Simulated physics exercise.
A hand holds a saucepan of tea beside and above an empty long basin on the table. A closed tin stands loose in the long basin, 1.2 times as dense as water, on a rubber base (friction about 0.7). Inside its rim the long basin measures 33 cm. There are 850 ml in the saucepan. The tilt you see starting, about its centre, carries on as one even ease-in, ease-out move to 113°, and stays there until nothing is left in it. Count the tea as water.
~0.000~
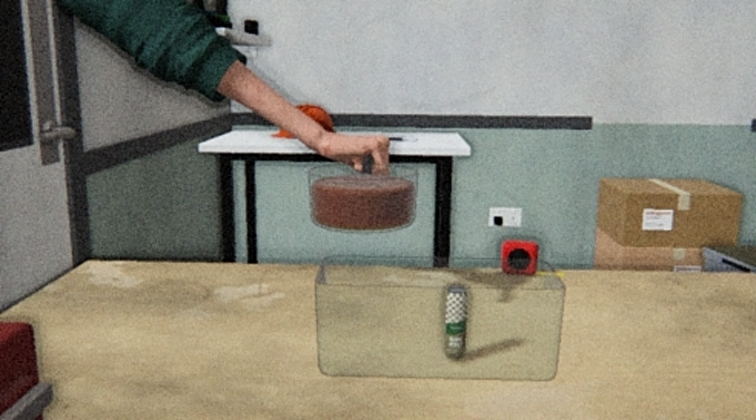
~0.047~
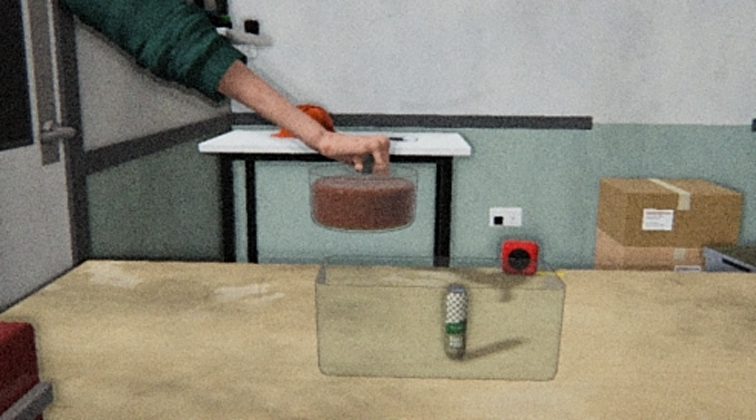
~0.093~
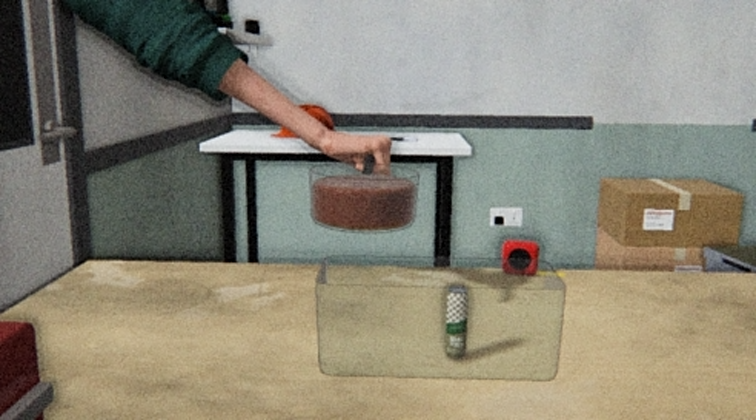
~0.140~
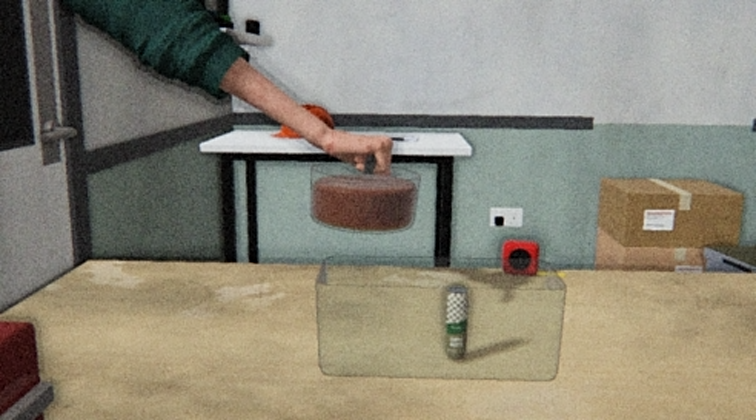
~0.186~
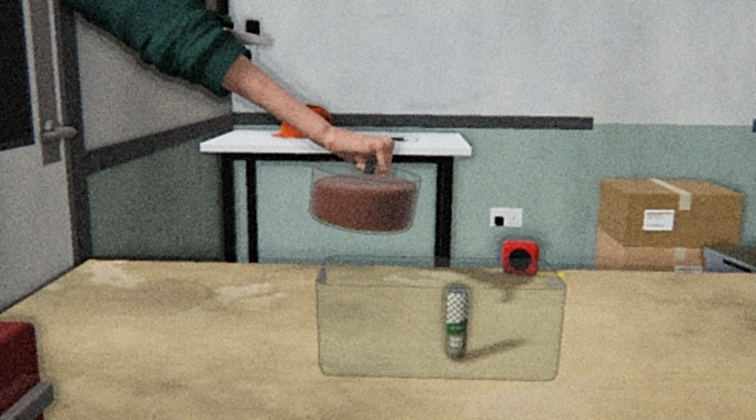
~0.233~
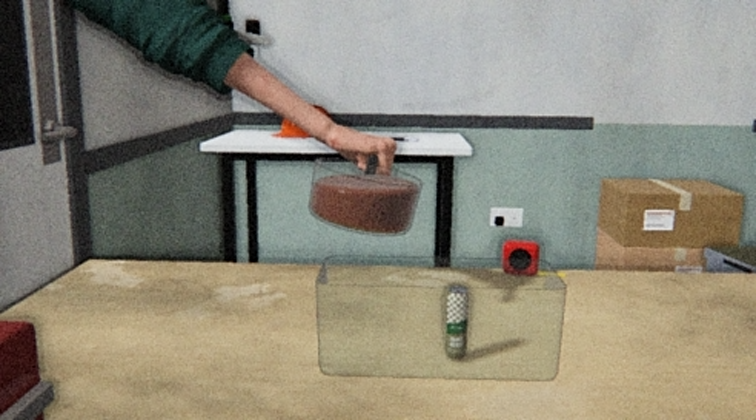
The clip opens on a hand in a green sleeve holding a clear round container of reddish-brown liquid above a clear, long basin, where a small green-and-white container stands on the table's near side. At first the held vessel stays level, then the hand gradually tilts it, its right side dipping slightly.
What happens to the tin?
It keeps standing.
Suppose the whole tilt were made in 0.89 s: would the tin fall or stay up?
Then it remains upright.
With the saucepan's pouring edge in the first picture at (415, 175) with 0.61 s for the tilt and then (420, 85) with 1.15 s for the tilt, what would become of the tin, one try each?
First it falls; then it remains upright.
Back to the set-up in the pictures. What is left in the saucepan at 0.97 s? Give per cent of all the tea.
About 6 per cent.
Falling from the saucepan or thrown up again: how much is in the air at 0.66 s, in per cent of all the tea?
Near 30 in a hundred.
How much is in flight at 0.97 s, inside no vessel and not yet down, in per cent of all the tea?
About 4 per cent.
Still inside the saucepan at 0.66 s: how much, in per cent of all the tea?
Near 50 in a hundred.
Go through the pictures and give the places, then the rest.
In the first frame, tilt 0°; pouring edge (417, 173); surface from (312, 181) to (415, 183); the long basin's rim runs from (320, 271) to (556, 275); the tin's top is at (457, 293).
In the second frame, tilt 0°; pouring edge (418, 174); surface from (312, 181) to (415, 183).
In the third frame, tilt 2°; pouring edge (419, 175); surface from (313, 181) to (416, 183).
In the fourth frame, tilt 4°; pouring edge (420, 177); surface from (314, 181) to (417, 184).
In the fifth frame, tilt 7°; pouring edge (421, 180); surface from (314, 180) to (417, 184).
In the sixth frame, tilt 11°; pouring edge (422, 184); surface from (315, 181) to (419, 185).
Then, 0.66 s in, the tilt is 69° and 50 per cent is still to pour; the tin stands where it began.
Then, 0.97 s in, the tilt is 106° and 6 per cent is still to pour; the tin stands where it began.
Then, 1.30 s in, the tilt is 113° and 0 per cent is still to pour; the tin stands where it began.
Then, 1.65 s in, the tilt is 113° and 0 per cent is still to pour; the tin stands where it began.
Finally, the tin stands where it began.
